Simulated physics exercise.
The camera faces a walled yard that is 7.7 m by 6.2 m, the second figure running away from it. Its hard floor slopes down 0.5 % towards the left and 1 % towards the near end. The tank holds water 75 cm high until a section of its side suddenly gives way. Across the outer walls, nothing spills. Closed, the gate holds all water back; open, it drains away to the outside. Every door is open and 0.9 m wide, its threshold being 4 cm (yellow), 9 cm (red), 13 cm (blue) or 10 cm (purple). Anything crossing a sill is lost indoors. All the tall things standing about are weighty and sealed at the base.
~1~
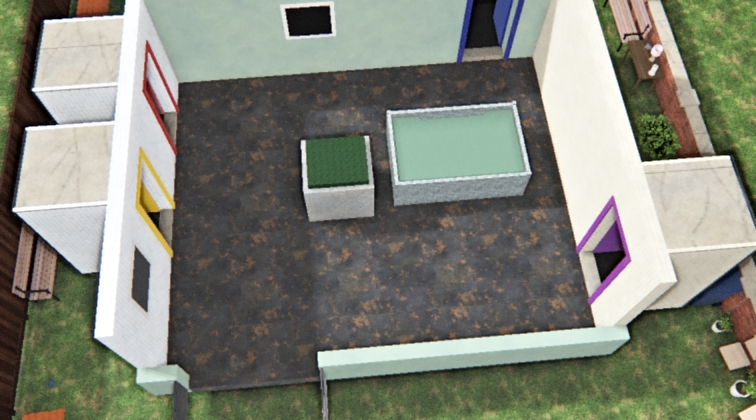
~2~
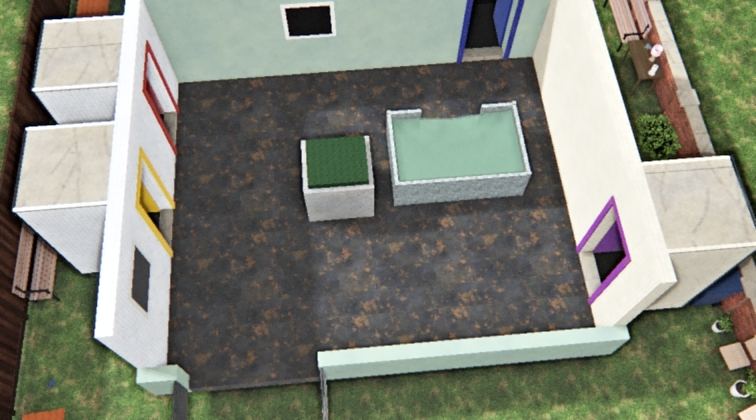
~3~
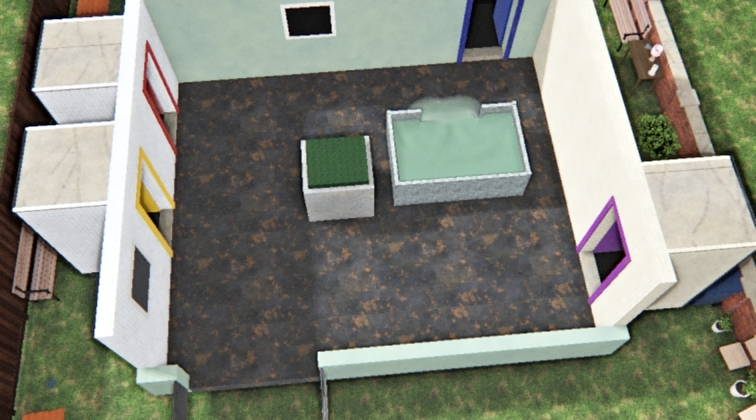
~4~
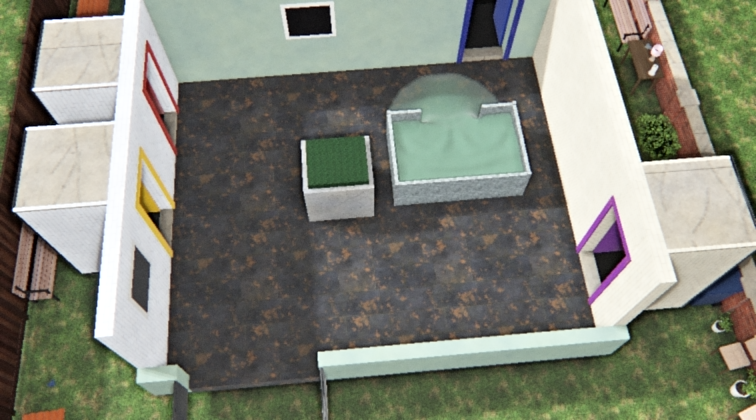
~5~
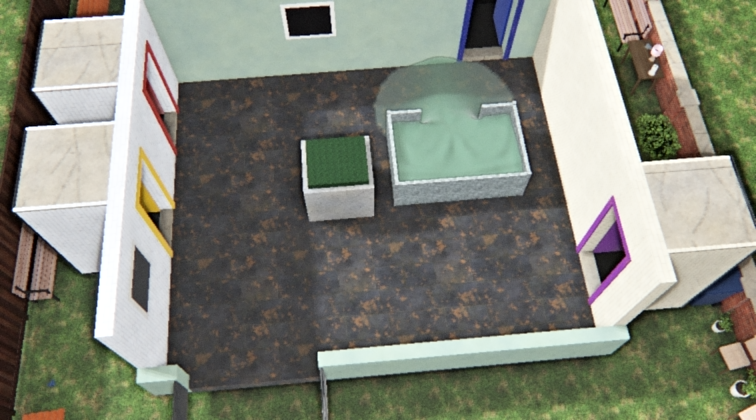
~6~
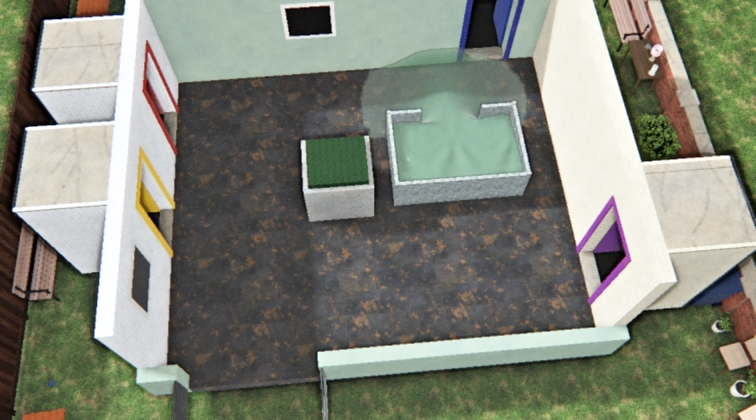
A pale green tank opens along its far side, and water spreads across the dark floor behind it.
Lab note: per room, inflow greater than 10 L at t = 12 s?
In order: Yellow door: Past the set amount; red door: Past the set amount; blue door: Past the set amount; purple door: Under the set amount.
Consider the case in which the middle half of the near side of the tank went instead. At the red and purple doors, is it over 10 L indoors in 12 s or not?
Red short, purple beyond.
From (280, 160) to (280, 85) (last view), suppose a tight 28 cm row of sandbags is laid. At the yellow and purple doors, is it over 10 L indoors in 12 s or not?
So the yellow door comes out low enough while the purple door comes out low enough.
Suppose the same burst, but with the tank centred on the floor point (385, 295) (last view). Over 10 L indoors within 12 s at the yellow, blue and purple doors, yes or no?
Yellow: Too much; blue: Too much; purple: Within limit.
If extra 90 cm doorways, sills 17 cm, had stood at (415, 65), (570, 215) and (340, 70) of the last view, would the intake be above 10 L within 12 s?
Check each in turn: The first succeeds, the second fails, the third fails.
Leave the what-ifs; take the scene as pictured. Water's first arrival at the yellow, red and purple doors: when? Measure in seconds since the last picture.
So yellow at 2.6 s, red at 1.8 s, and purple at 2.6 s.
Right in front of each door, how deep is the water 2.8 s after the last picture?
Door by door in cm, yellow shows 4, red shows 17, blue shows 21, purple shows 6.
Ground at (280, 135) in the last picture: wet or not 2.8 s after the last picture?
By then the spot is drenched.
Then, 0.7 s after the last picture water covers 15 % of the floor and is deepest (48 cm) near (431, 68); yellow door not reached, red door not reached, blue door 31 cm at the sill, 37 L in, purple door not reached.
Then, 1.5 s after the last picture water covers 25 % of the floor and is deepest (40 cm) near (530, 61); yellow door not reached, red door not reached, blue door 26 cm at the sill, 105 L in, purple door not reached.
Then, 2.8 s after the last picture water covers 50 % of the floor and is deepest (25 cm) near (432, 75); yellow door 4 cm at the sill, 0 L in, red door 17 cm at the sill, 28 L in, blue door 21 cm at the sill, 152 L in, purple door 6 cm at the sill, 0 L in.
Then, 6.3 s after the last picture water covers 80 % of the floor and is deepest (16 cm) near (565, 340); yellow door 7 cm at the sill, 23 L in, red door 9 cm at the sill, 70 L in, blue door 10 cm at the sill, 175 L in, purple door 5 cm at the sill, 0 L in.
Then, 11.3 s after the last picture water covers 90 % of the floor and is deepest (11 cm) near (167, 377); yellow door 5 cm at the sill, 35 L in, red door 6 cm at the sill, 71 L in, blue door 5 cm at the sill, 175 L in, purple door 4 cm at the sill, 0 L in.
